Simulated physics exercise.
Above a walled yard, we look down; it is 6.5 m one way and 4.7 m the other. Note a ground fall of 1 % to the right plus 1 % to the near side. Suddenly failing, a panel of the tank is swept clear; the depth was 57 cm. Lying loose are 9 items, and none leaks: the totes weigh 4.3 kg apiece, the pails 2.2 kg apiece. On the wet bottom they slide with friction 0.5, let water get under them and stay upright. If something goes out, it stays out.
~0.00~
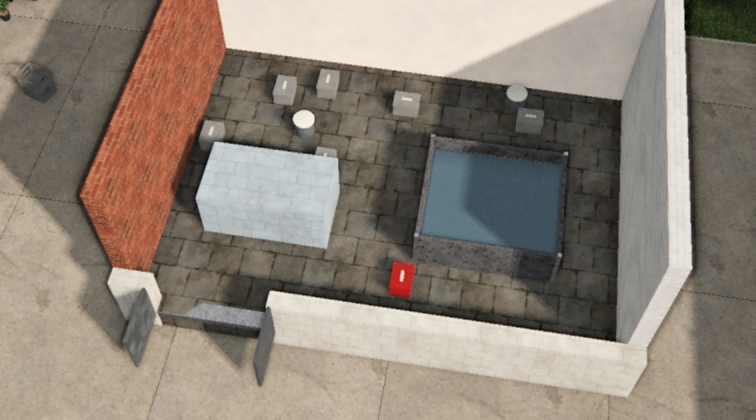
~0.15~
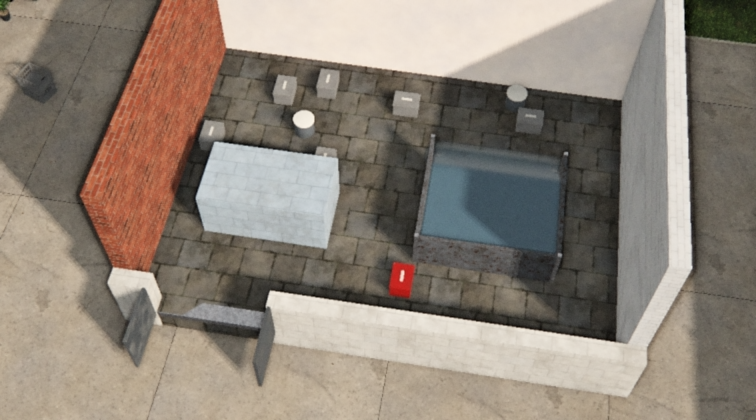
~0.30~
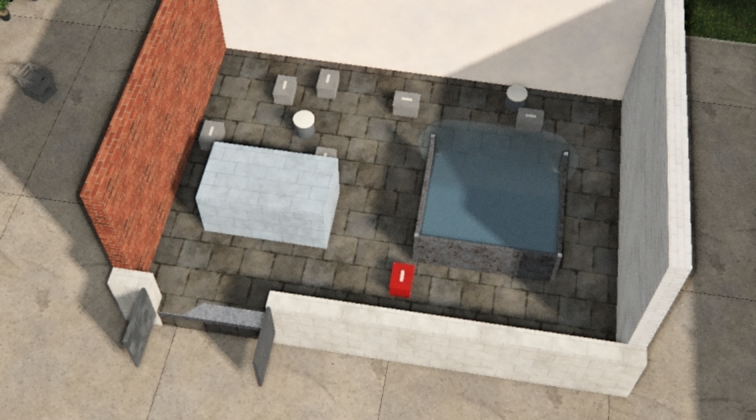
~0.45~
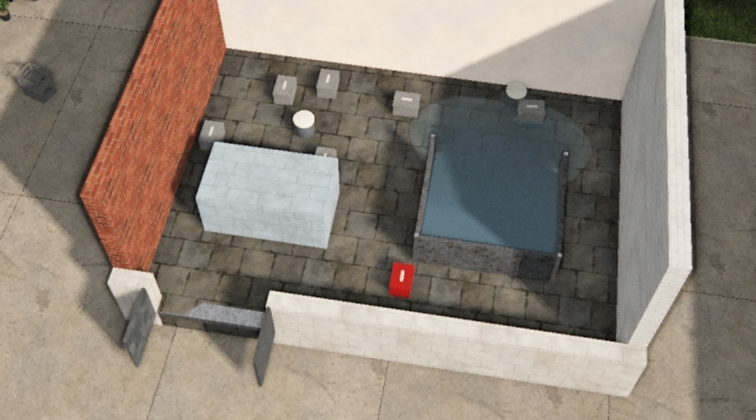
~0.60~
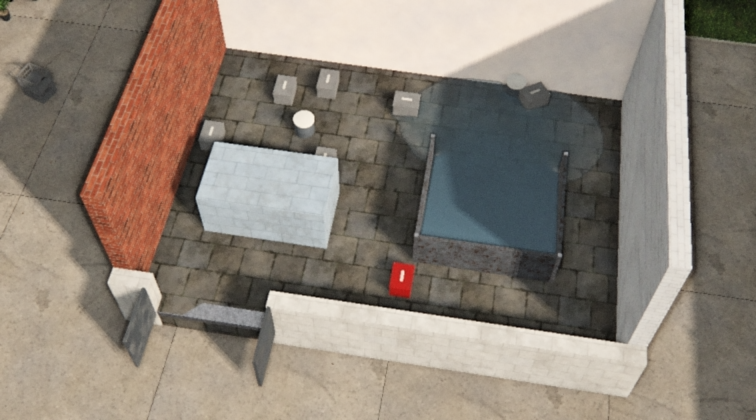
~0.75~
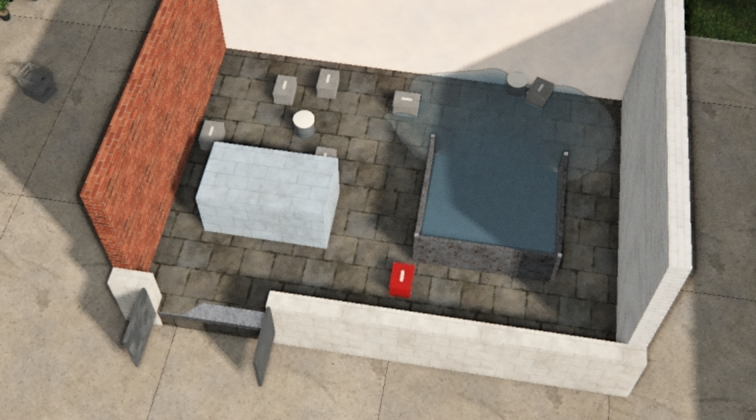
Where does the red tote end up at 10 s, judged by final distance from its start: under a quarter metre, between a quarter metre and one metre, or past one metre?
The way I see it, it gets displaced a long stretch.
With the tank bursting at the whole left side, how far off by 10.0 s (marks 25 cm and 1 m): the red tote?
So the red tote shifts partway.
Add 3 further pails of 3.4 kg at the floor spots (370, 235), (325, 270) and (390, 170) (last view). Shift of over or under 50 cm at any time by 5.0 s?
Lab note - in order: Below threshold / below threshold / below threshold.
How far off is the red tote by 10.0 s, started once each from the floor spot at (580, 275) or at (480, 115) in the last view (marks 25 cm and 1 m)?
First it is swept away, then it is swept away.
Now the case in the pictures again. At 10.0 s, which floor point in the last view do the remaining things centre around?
Near (315, 233).
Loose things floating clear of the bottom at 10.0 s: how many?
It comes to 5.
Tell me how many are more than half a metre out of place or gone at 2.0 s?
Count: 3.
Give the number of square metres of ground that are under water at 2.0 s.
I'd estimate close to 11.5 m2.
After 2.0 s the red tote is near (402, 276), 0.0 m from its start, aground; 0 of 9 are out; 3 afloat.
After 4.5 s the red tote is near (402, 276), 0.0 m from its start, aground; 0 of 9 are out; 7 afloat.
After 7.0 s the red tote is near (300, 250), 1.5 m from its start, afloat; 2 of 9 are out; 7 afloat.
After 10.0 s the red tote is near (200, 257), 2.8 m from its start, afloat; 4 of 9 are out; 5 afloat.
